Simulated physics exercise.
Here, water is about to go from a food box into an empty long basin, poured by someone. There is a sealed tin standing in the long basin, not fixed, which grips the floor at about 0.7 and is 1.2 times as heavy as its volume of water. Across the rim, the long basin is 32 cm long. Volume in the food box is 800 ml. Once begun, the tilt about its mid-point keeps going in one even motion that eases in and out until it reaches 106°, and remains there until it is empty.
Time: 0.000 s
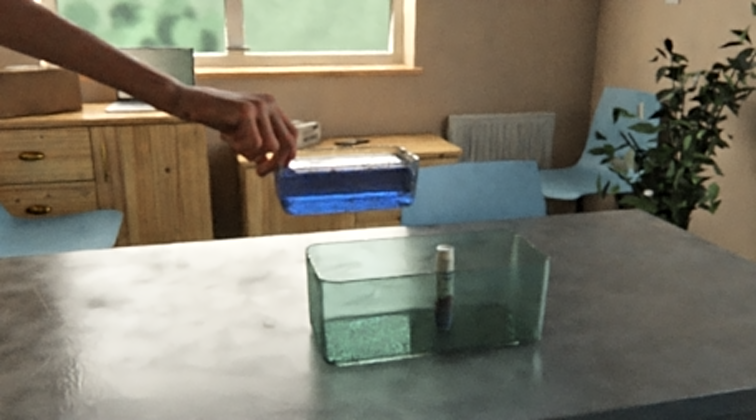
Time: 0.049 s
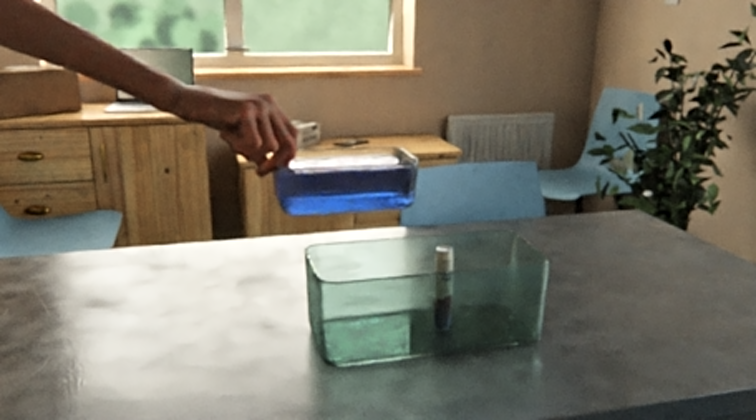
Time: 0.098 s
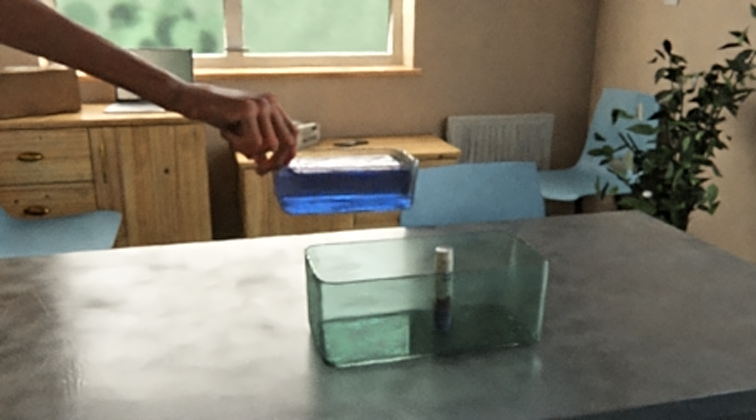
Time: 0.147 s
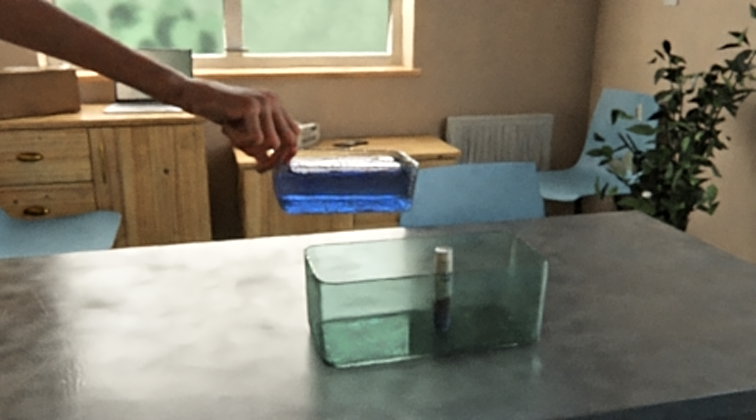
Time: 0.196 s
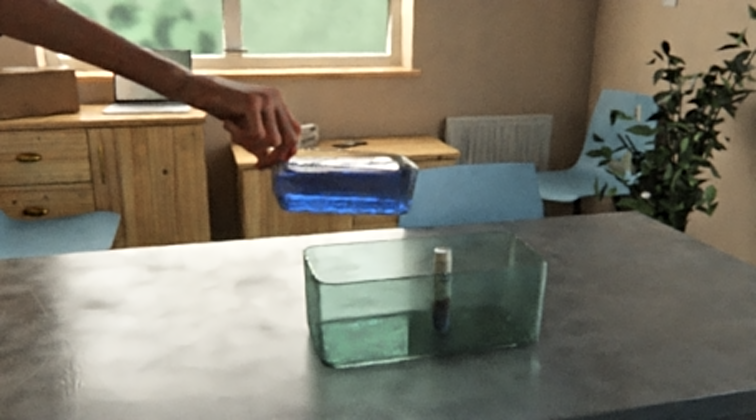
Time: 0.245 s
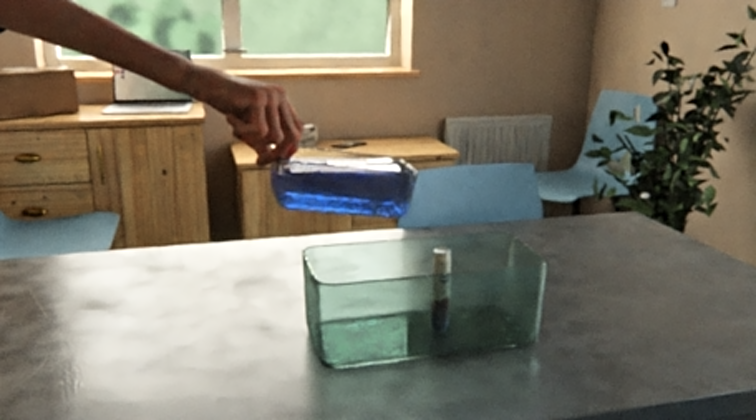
A hand reaches in from the left above a grey table, seen from slightly above in a room with a window, wooden cabinets, blue chairs and a leafy plant. It holds a clear box of blue water over a long greenish glass basin, where a small pale-topped tin stands. The hand slowly tilts the box slightly rightward, the water shifting gently, while the view barely moves.
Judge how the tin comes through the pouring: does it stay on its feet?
It does not tilt over.
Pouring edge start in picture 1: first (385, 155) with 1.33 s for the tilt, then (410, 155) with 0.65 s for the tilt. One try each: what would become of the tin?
First it remains upright; then it goes over.
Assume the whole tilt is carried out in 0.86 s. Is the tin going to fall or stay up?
Then the tin tumbles.
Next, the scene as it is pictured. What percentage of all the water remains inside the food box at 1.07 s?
I reckon near 5 per cent still sits there.
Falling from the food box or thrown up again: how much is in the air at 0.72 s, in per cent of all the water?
Around 38 in a hundred.
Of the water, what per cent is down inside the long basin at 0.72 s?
Near 30 in a hundred.
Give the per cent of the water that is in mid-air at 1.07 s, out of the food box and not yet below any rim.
Near 2 percent.
After 0.72 s the tilt is 60° and 31 per cent is still to pour; the tin stands where it began.
After 1.07 s the tilt is 96° and 5 per cent is still to pour; the tin stands where it began.
After 1.43 s the tilt is 106° and 0 per cent is still to pour; the tin stands where it began.
After 1.83 s the tilt is 106° and 0 per cent is still to pour; the tin stands where it began.
In the end the tin stands where it began.
